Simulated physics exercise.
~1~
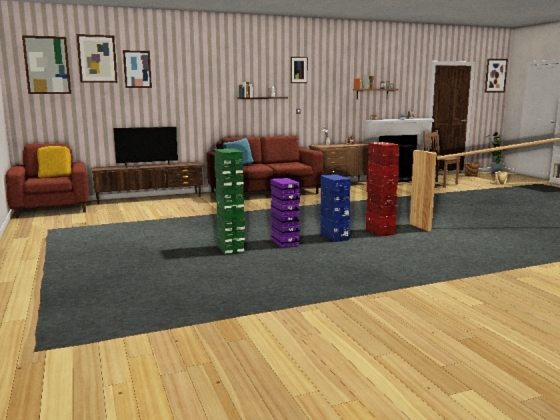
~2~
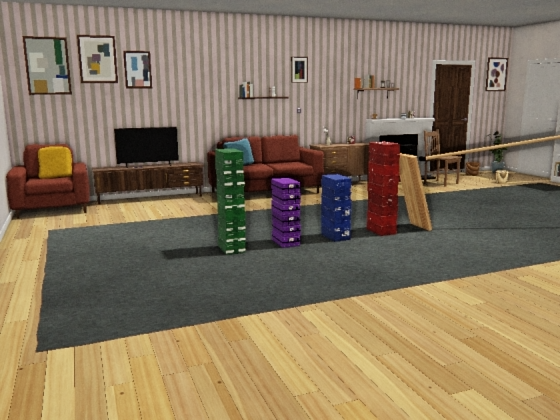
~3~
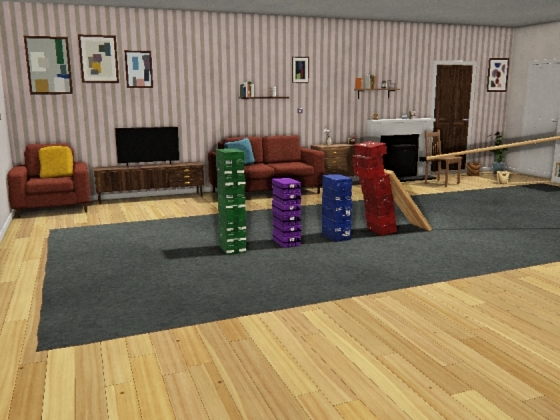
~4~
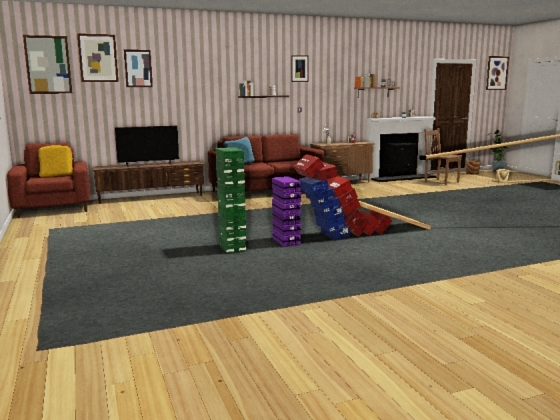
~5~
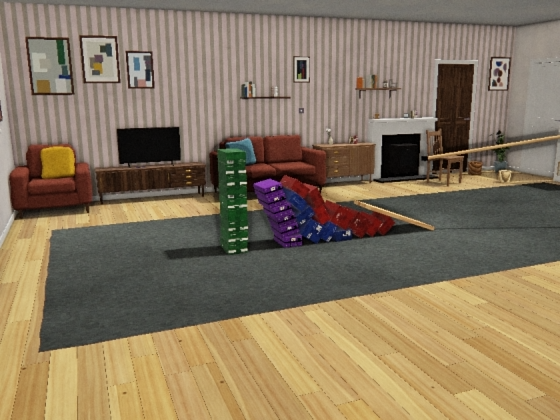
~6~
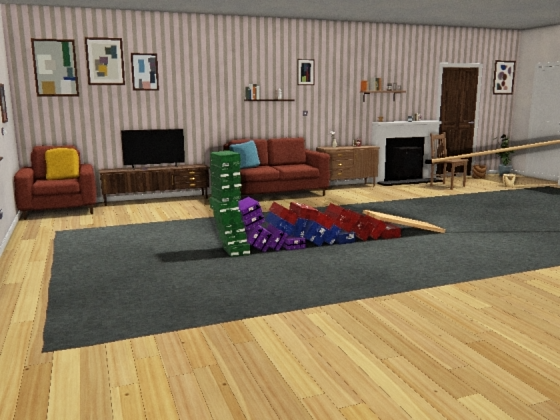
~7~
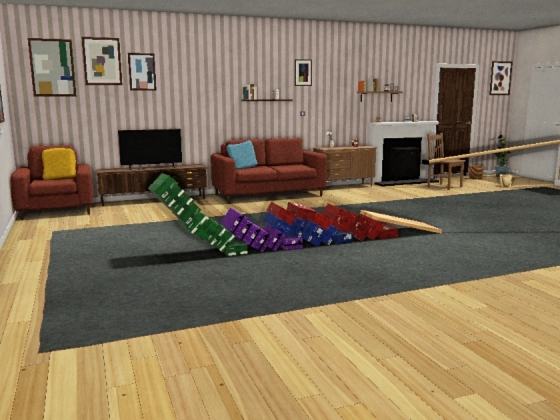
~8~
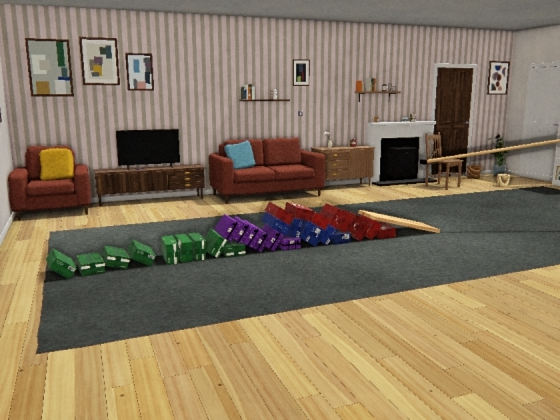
A living room with striped wallpaper, red seats and a dark grey rug is seen from slightly above by a gently swaying camera. Four stacks of boxes stand in a row on the rug, green, purple, blue and red from left to right, with a wooden board upright at the right end. The board tips left into the red stack, which leans and topples onto the blue. The blue stack pushes over the purple, and the tall green one falls last. Green boxes end strewn leftward, while the others lie slumped in overlapping slanted rows beside the fallen board.
